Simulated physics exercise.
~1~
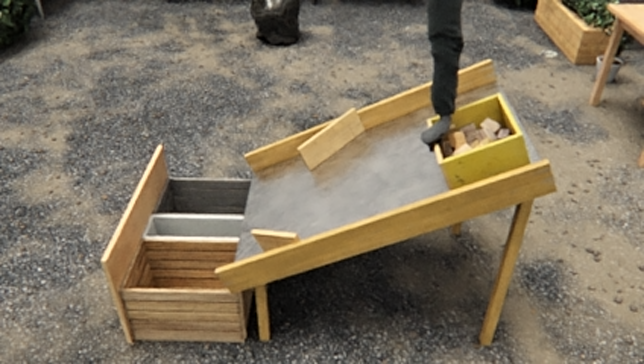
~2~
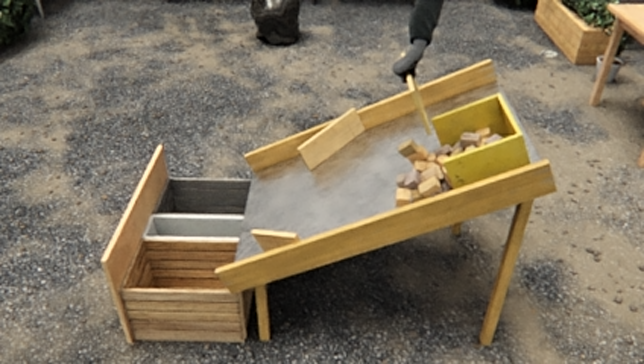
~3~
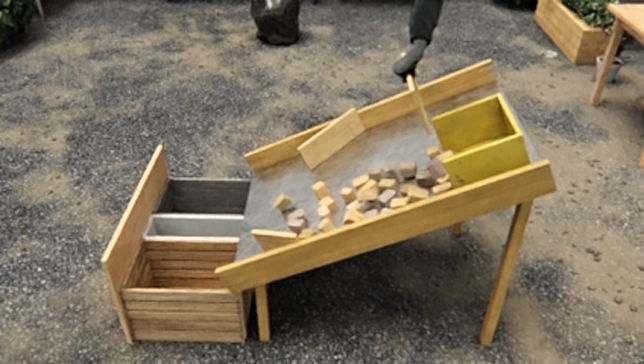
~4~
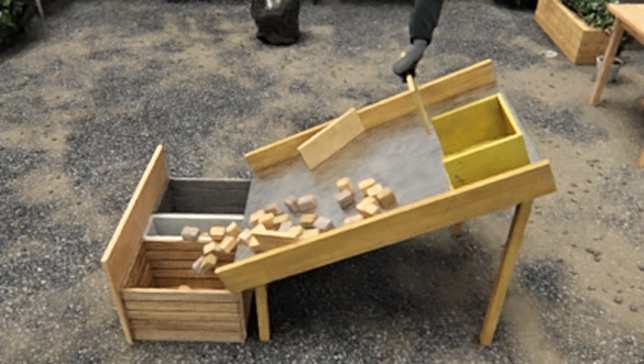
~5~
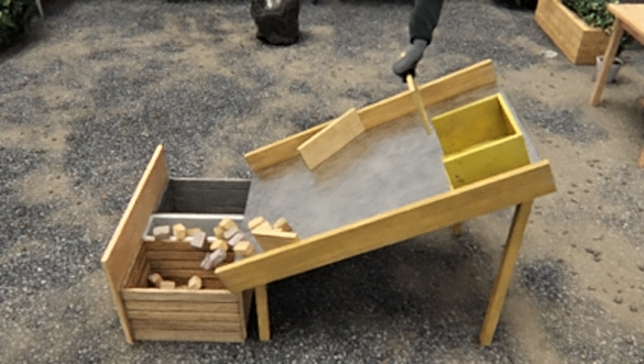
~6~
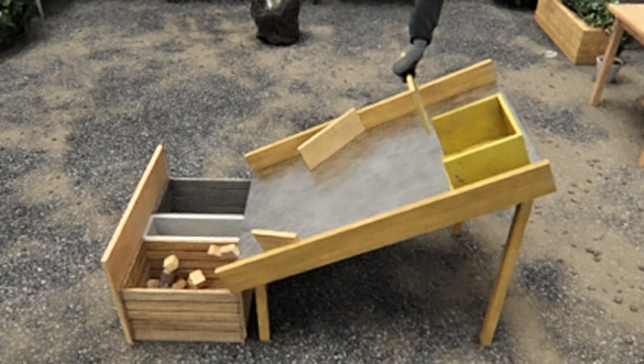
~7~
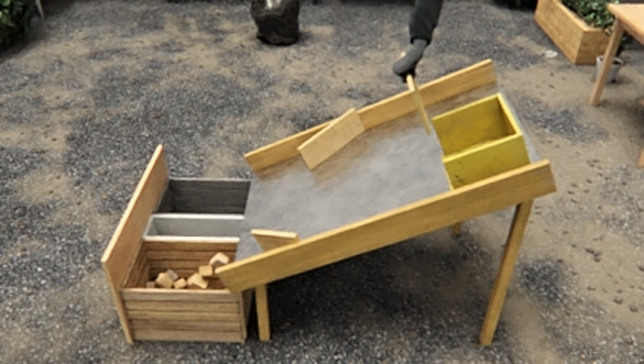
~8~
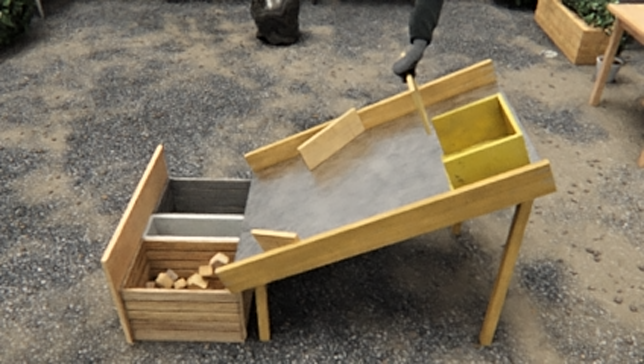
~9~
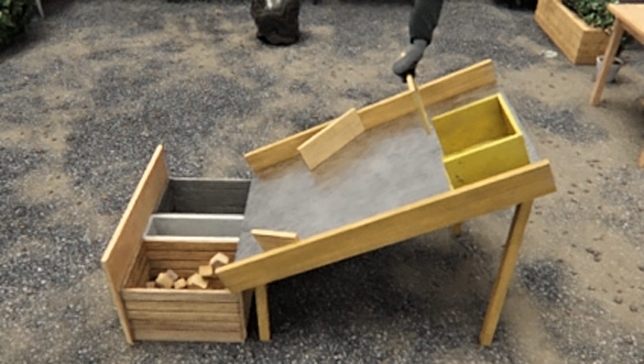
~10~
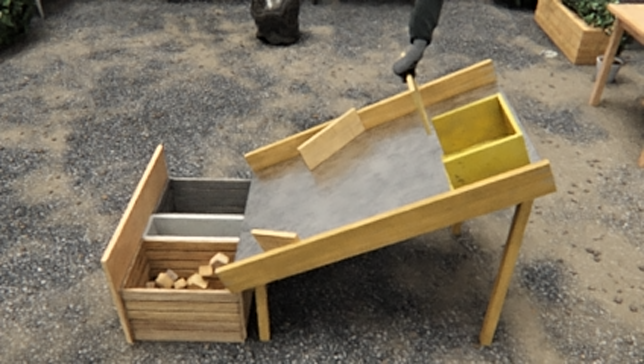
Wooden blocks slide down the sloped table once a hand lifts the gate, most settling in the nearest wooden tub.
